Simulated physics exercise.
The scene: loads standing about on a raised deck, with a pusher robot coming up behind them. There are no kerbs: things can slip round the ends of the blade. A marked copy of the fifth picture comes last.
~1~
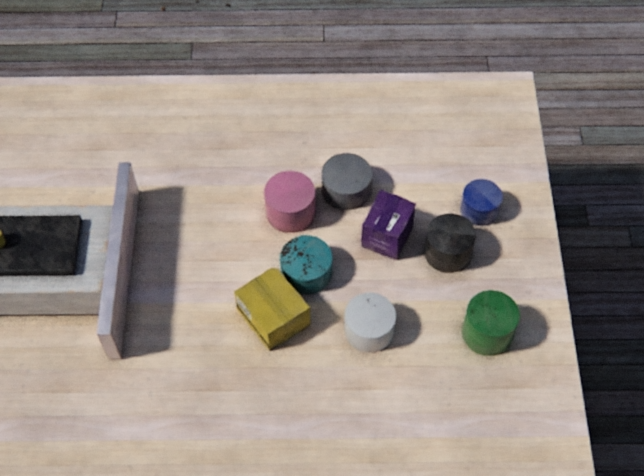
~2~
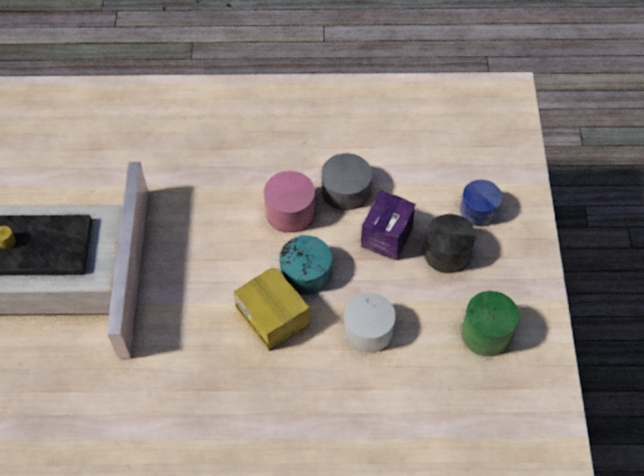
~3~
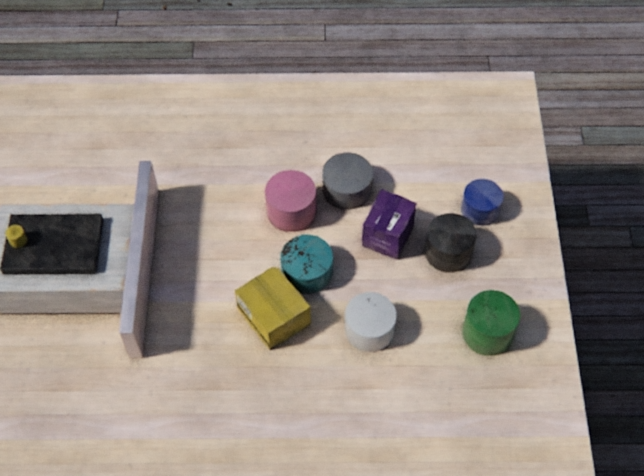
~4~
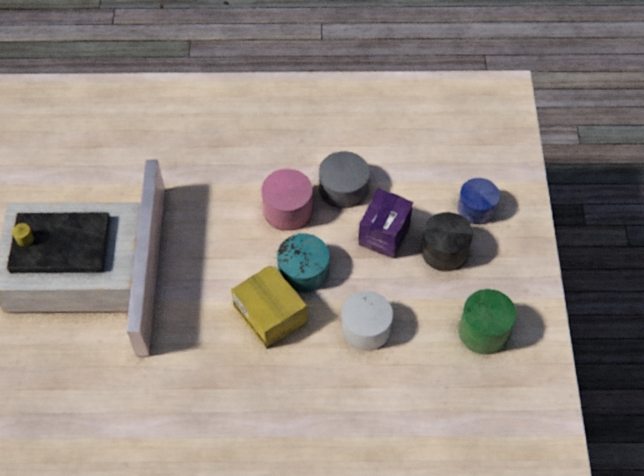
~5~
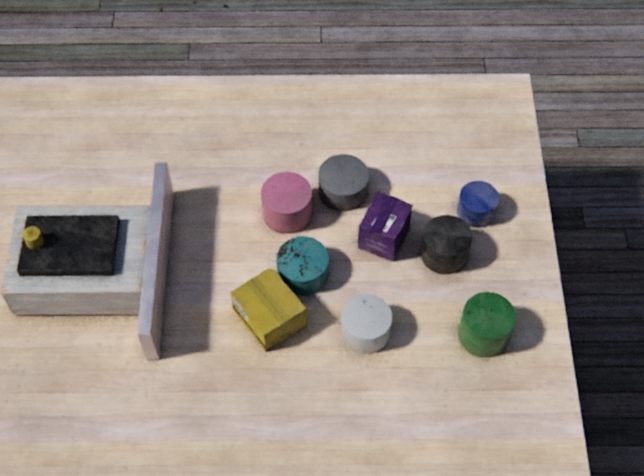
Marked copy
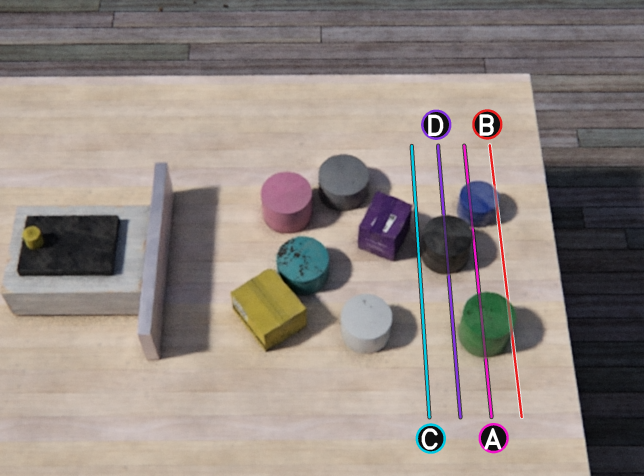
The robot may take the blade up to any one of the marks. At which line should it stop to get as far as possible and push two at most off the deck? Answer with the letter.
It should halt at A.
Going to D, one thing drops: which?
The green canister.
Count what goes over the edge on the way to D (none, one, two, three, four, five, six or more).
In all, one.
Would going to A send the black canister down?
No.
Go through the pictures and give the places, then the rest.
In the first frame, black canister (450, 243); pink canister (290, 201); turquoise canister (306, 265).
In the second frame, robot (48, 244); green canister (490, 324).
In the third frame, robot (59, 243); yellow parcel (273, 307).
In the fourth frame, robot (67, 241); purple parcel (386, 223).
In the fifth frame, robot (76, 244); black canister (446, 244); pink canister (287, 202); turquoise canister (303, 266).
On the marked copy, A at (477, 270); B at (504, 270); C at (420, 270); D at (448, 270).
Taking A. A third of the way, robot (195, 243); white canister (376, 326); yellow parcel (315, 315).
Two thirds of the way, robot (311, 243); green canister (524, 325); black canister (480, 260).
When it is over, robot (401, 242); green canister over the edge; white canister (563, 328); one fallen.
As for the rest, B drops four; C is within the limit but short; D is within the limit but short.
